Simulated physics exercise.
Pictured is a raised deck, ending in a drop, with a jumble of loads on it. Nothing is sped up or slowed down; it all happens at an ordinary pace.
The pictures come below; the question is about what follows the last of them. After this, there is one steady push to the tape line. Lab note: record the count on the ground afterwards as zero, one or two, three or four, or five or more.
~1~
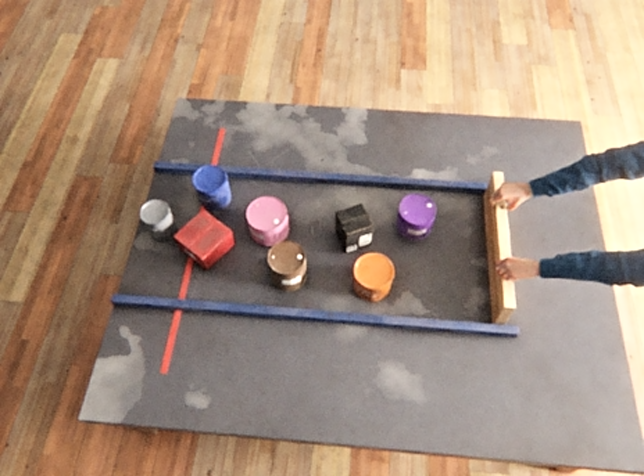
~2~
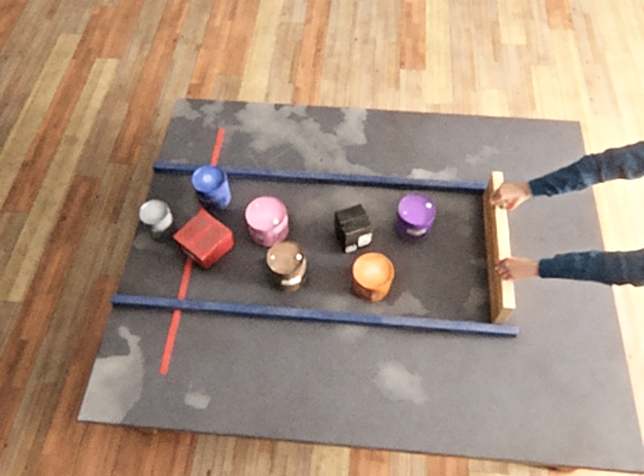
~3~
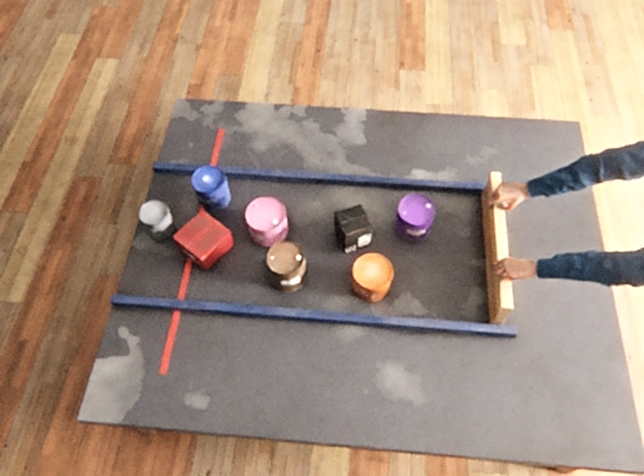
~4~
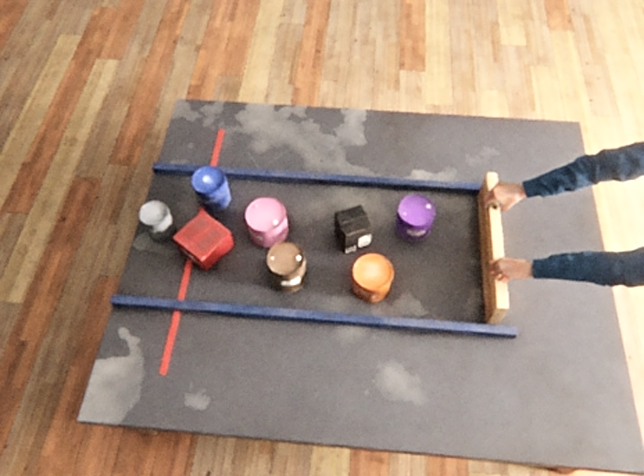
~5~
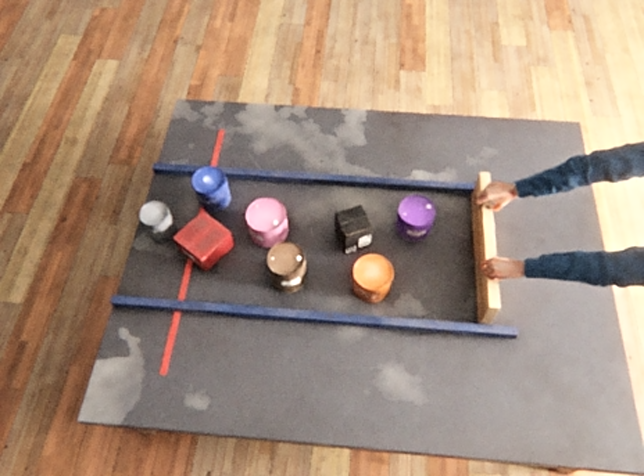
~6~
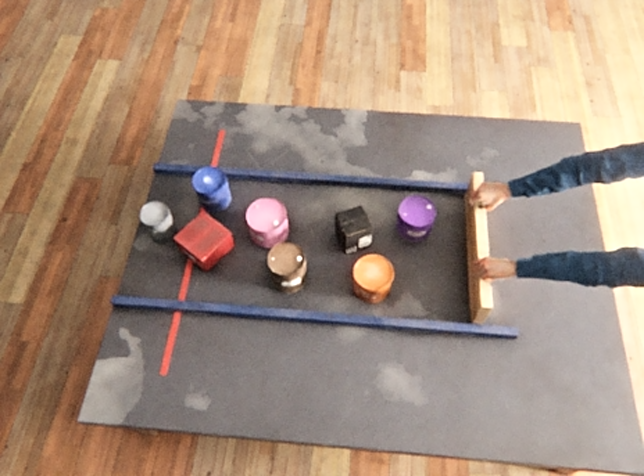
It is going to spill one or two of them.
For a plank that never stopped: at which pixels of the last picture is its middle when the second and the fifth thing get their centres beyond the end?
I'd say close to (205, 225), and after that close to (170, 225).
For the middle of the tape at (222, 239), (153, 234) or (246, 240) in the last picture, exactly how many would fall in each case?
In order, 0, 7 and 0.
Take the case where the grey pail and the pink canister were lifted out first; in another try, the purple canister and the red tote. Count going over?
That gives 0 in the first case, then 1 in the second.
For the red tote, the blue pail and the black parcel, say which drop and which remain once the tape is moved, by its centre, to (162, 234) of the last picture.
The red tote falls, the blue pail falls, the black parcel is kept.
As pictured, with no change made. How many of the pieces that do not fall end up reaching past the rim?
2 is the number.
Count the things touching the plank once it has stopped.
It touches 3.
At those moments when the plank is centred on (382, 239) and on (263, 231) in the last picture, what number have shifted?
3 and 7.
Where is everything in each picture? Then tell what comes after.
In the first picture, grey pail (159, 221); blue pail (213, 188); red tote (205, 241); plank (498, 246); tape (197, 235).
In the second picture, blue pail (212, 189); brown canister (287, 267).
In the third picture, red tote (204, 241); pink canister (267, 222).
In the fourth picture, grey pail (159, 223); plank (491, 246).
In the fifth picture, blue pail (212, 190); orange pail (372, 279).
In the sixth picture, grey pail (159, 223); blue pail (212, 190); red tote (205, 242); plank (477, 246); tape (196, 237).
Soon after, none off yet; grey pail at rest near (159, 223); blue pail at rest near (212, 190); red tote at rest near (205, 242).
After that, none off yet; grey pail displaced a little near (148, 218); blue pail displaced a little near (207, 188); red tote displaced about its own width near (164, 244).
In the end, the number that fall off is one or two; gone, red tote and grey pail.
